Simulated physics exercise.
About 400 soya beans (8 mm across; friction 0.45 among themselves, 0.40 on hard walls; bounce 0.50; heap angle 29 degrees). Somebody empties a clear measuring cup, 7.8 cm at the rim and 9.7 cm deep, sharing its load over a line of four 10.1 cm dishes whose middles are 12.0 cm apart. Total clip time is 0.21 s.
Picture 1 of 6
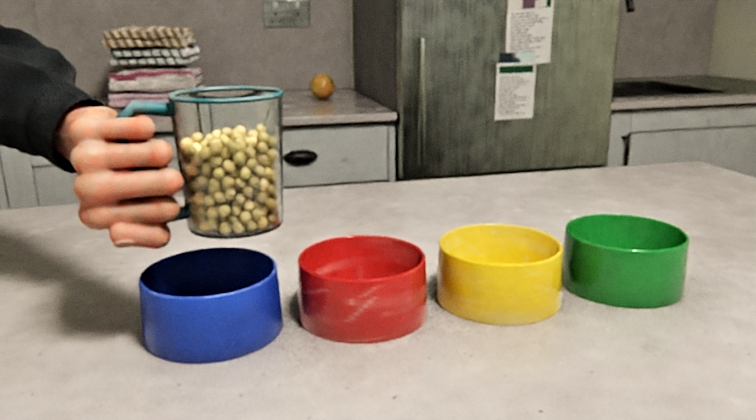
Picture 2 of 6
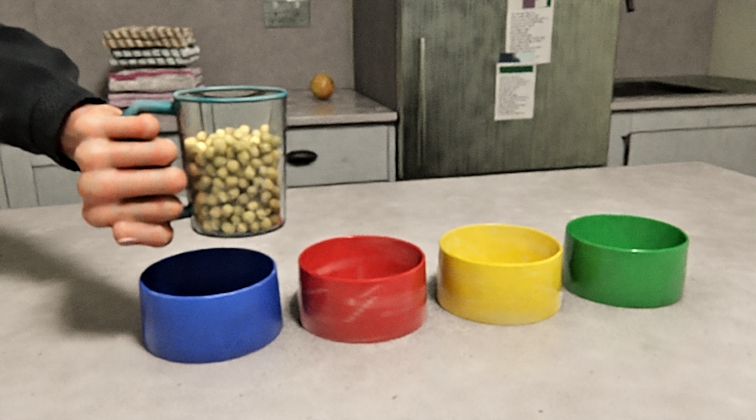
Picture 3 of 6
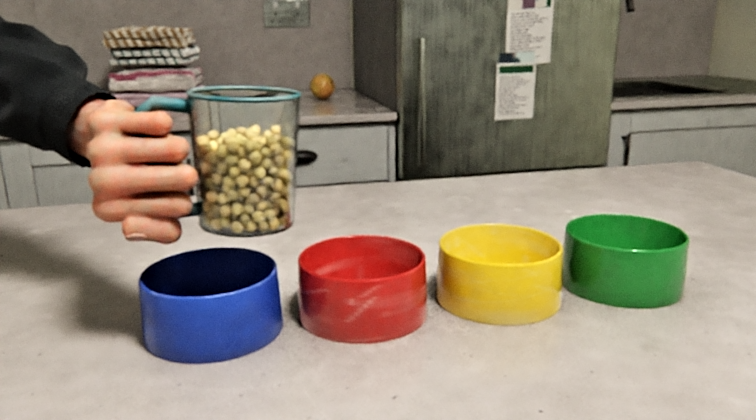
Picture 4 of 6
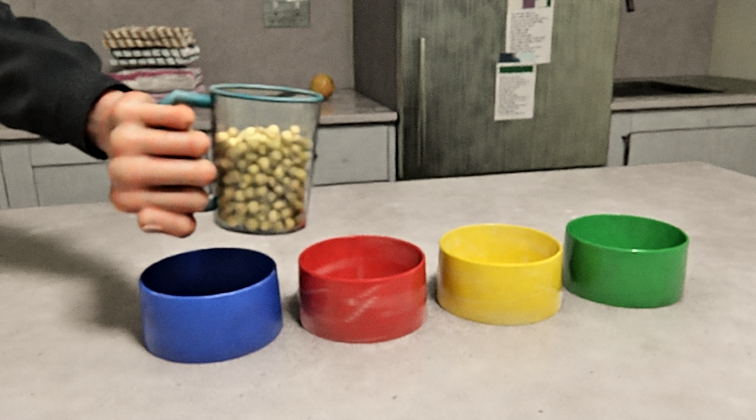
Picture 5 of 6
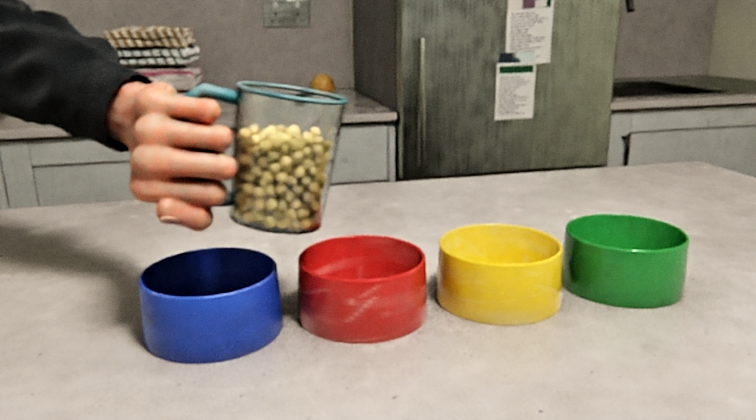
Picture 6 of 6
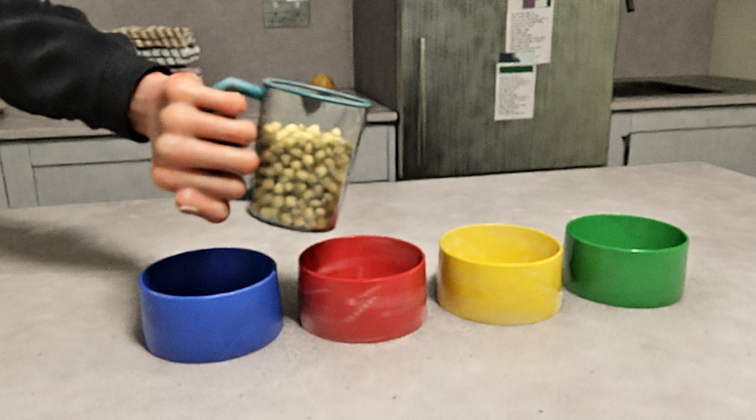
On a kitchen counter, a hand moving a clear cup of soya beans rightward above coloured dishes, gradually tilting it to the right.
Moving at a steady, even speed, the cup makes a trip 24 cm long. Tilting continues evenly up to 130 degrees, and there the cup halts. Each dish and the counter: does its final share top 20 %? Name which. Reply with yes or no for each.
Red: No, blue: No, green: Yes, yellow: No, counter: Yes.
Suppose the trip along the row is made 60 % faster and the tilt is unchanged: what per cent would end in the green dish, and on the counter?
Green 60, counter 40.
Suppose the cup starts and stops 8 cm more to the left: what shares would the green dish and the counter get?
The green one would get 0 and the counter 0.
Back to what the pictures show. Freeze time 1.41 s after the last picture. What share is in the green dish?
I'd say around 55 per cent.
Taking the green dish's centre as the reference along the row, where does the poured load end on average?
I'd say about 3 cm, heading down the x axis.
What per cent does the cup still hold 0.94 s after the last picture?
About 90 percent of the load.
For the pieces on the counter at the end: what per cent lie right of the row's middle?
Roughly 100 %.
Then, 0.56 s after the last picture, tilt 69 degrees; cup holds 100 %.
Then, 0.94 s after the last picture, tilt 105 degrees; cup holds 90 %, green 10 %.
Then, 1.41 s after the last picture, tilt 130 degrees; cup holds 0 %, green 55 %.
In the end, red 0 %, blue 0 %, green 55 %, yellow 0 %, counter 40 %.
